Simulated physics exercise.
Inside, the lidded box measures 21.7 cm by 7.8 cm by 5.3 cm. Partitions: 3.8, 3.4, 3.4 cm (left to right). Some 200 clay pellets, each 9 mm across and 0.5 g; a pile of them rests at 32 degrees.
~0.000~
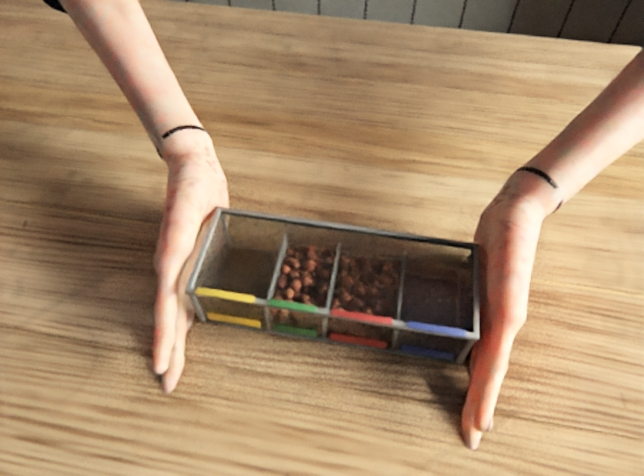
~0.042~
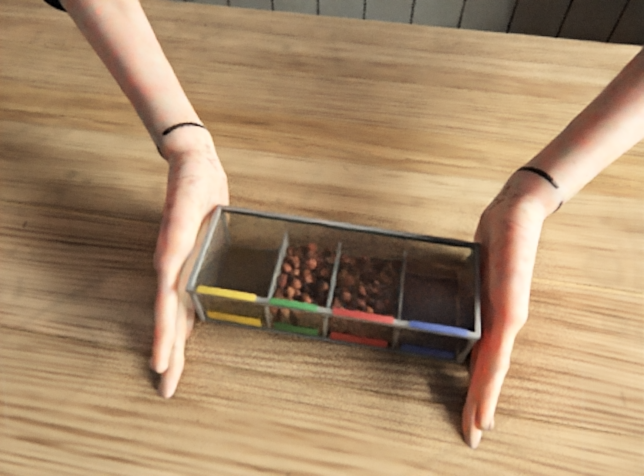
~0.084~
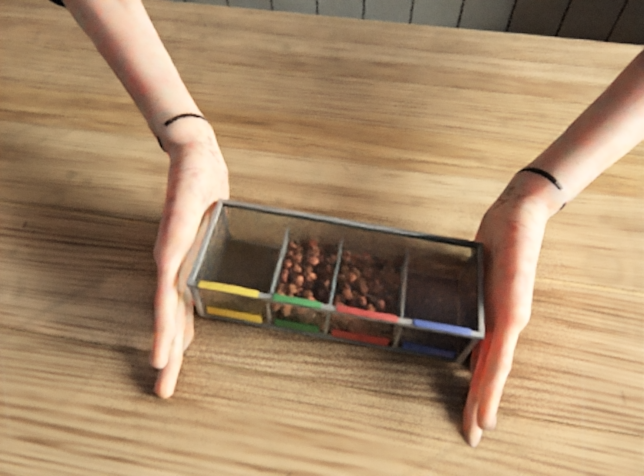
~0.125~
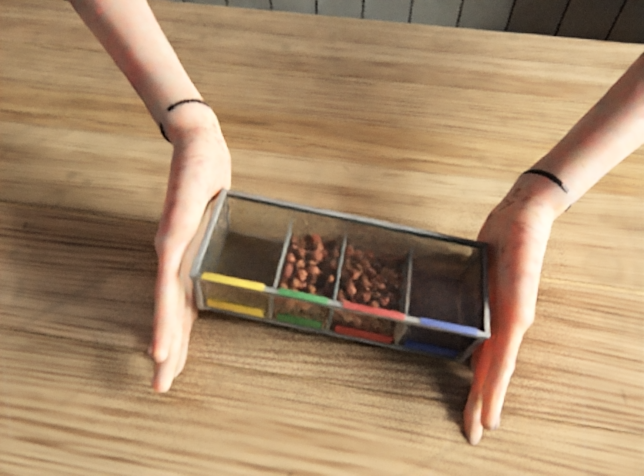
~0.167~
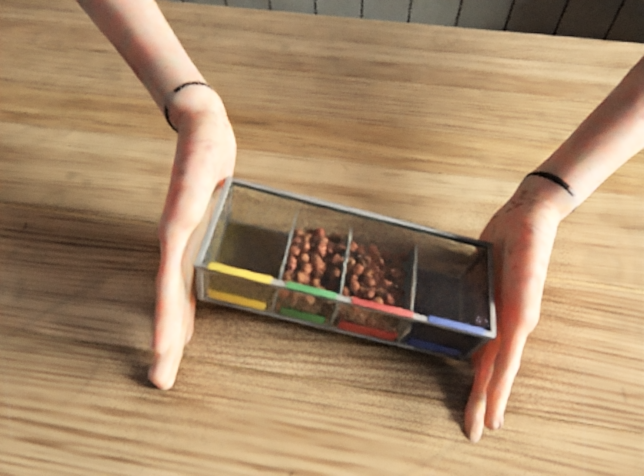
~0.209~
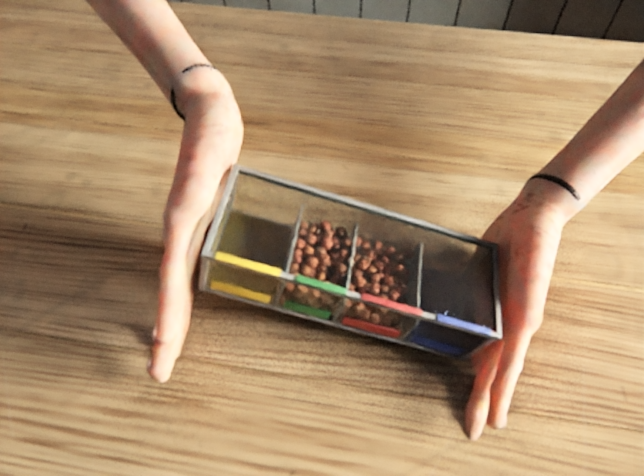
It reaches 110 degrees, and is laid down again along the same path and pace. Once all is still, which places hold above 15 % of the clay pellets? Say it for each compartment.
Red compartment: Above; blue compartment: Above; green compartment: Above; yellow compartment: Below.
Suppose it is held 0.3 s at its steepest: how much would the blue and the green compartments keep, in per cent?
In that case blue 45; green 30.
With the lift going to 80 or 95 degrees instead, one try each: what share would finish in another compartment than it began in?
About 20 and 45 per cent.
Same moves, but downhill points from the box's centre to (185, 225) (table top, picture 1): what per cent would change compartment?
Some 40 per cent.
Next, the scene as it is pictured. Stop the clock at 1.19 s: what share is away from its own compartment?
Some 30 per cent.
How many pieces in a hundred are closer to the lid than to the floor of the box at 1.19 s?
About 70 per cent.
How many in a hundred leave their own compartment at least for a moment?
Some 55 per cent.
Then, at 1.19 s, tilt 110 degrees; red 35 %, blue 25 %, green 40 %.
After 1.84 s, tilt 50 degrees; red 30 %, blue 45 %, green 30 %.
After 2.53 s, tilt 0 degrees; red 30 %, blue 45 %, green 30 %.
At rest (3.0 s), red 30 %, blue 45 %, green 30 %, yellow 0 %.
